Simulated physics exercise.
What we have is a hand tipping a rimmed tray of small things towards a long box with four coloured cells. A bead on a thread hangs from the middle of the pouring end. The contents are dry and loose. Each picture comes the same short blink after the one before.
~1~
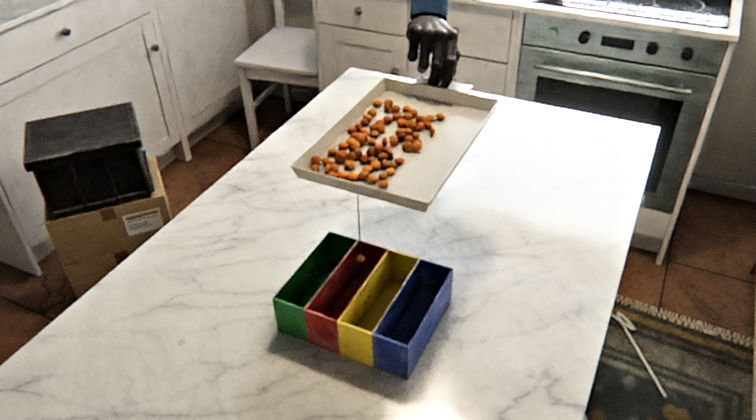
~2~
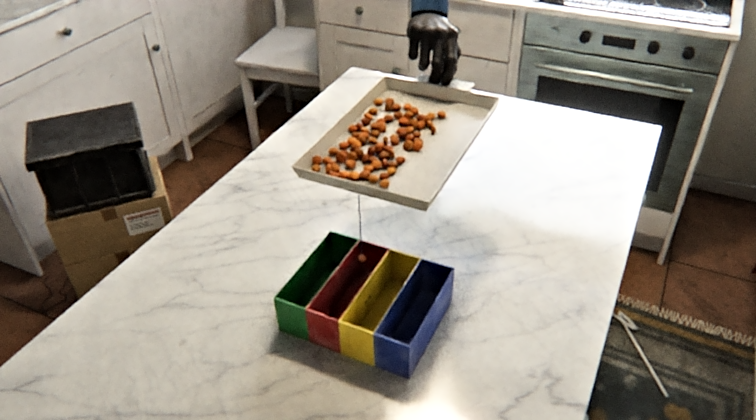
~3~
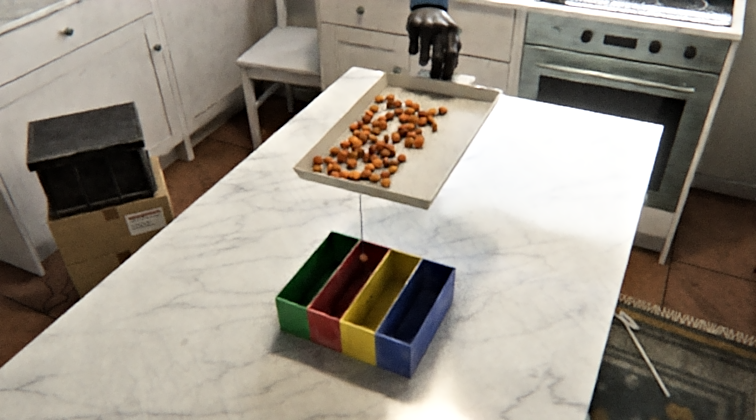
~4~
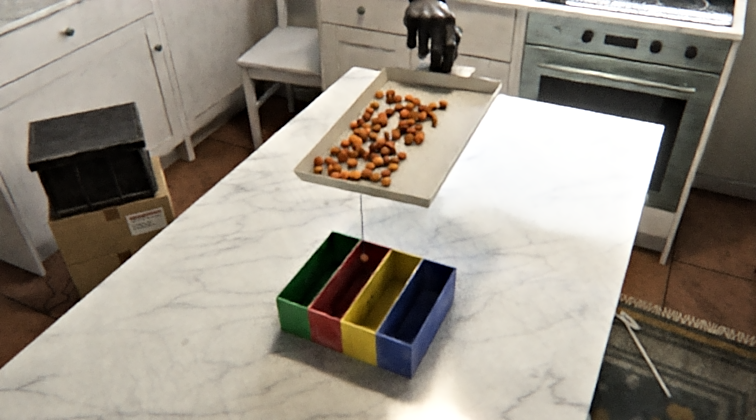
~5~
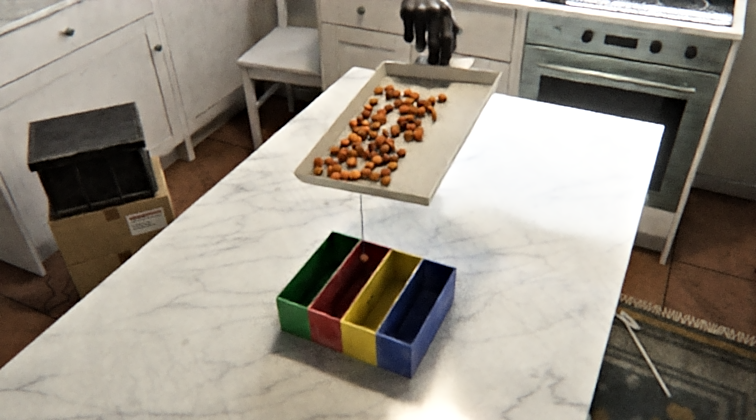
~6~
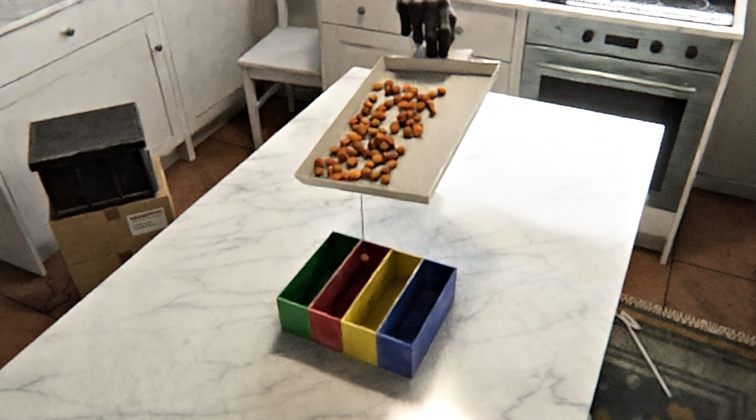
Black-gloved hand slowly tilting a pale tray of small brown pieces, its near left corner dipping slightly above a four-coloured divided box.
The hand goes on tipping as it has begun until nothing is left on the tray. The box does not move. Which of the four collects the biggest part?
The green cell gets the most.
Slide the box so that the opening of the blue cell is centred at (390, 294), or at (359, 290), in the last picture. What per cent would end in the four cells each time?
The first gives 90 %, the second 100 %.
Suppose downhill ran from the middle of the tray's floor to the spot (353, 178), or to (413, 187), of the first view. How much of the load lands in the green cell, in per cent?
First some 40, then 0 per cent.
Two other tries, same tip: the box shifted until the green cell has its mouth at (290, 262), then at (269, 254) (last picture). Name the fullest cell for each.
The first try: That green cell. The second: Red.
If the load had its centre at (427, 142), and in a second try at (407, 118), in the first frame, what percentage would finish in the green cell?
The first gives 50 %, the second 40 %.
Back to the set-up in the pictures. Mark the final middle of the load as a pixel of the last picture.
Near (298, 285).
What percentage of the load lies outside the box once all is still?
Near 70 %.
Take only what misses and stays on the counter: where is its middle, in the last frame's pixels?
At about (280, 282).
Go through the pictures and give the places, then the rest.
In the first picture, corners of the pouring end at (296, 165) and (426, 199), level; middle of the load at (385, 142), bits of cat kibble; bead on its thread at (361, 259); green cell at (290, 317); red cell at (322, 328); yellow cell at (356, 341); blue cell at (391, 354).
In the second picture, corners of the pouring end at (297, 165) and (427, 198), level; middle of the load at (386, 141).
In the third picture, corners of the pouring end at (298, 166) and (427, 197), tipped barely, lowest at the left corner; middle of the load at (387, 139).
In the fourth picture, corners of the pouring end at (299, 168) and (427, 195), tipped a little, lowest at the left corner; middle of the load at (387, 136).
In the fifth picture, corners of the pouring end at (298, 171) and (426, 194), tipped a little, lowest at the left corner; middle of the load at (385, 133).
In the sixth picture, corners of the pouring end at (299, 173) and (425, 192), tipped a little, lowest at the left corner; middle of the load at (382, 131); green cell at (294, 316); red cell at (326, 328); yellow cell at (359, 340); blue cell at (394, 353).
Soon after the last picture, tray tipped steeply; all on the tray.
A little later, tray tipped right over; about a third on the tray; a small part in the green cell; about half falling or outside the box.
Later still, tray tipped past a quarter turn; about a third in the green cell; about two thirds falling or outside the box.
At rest, tray tipped past a quarter turn; about a third in the green cell; none in the blue cell; none in the yellow cell; none in the red cell; about two thirds outside the box.
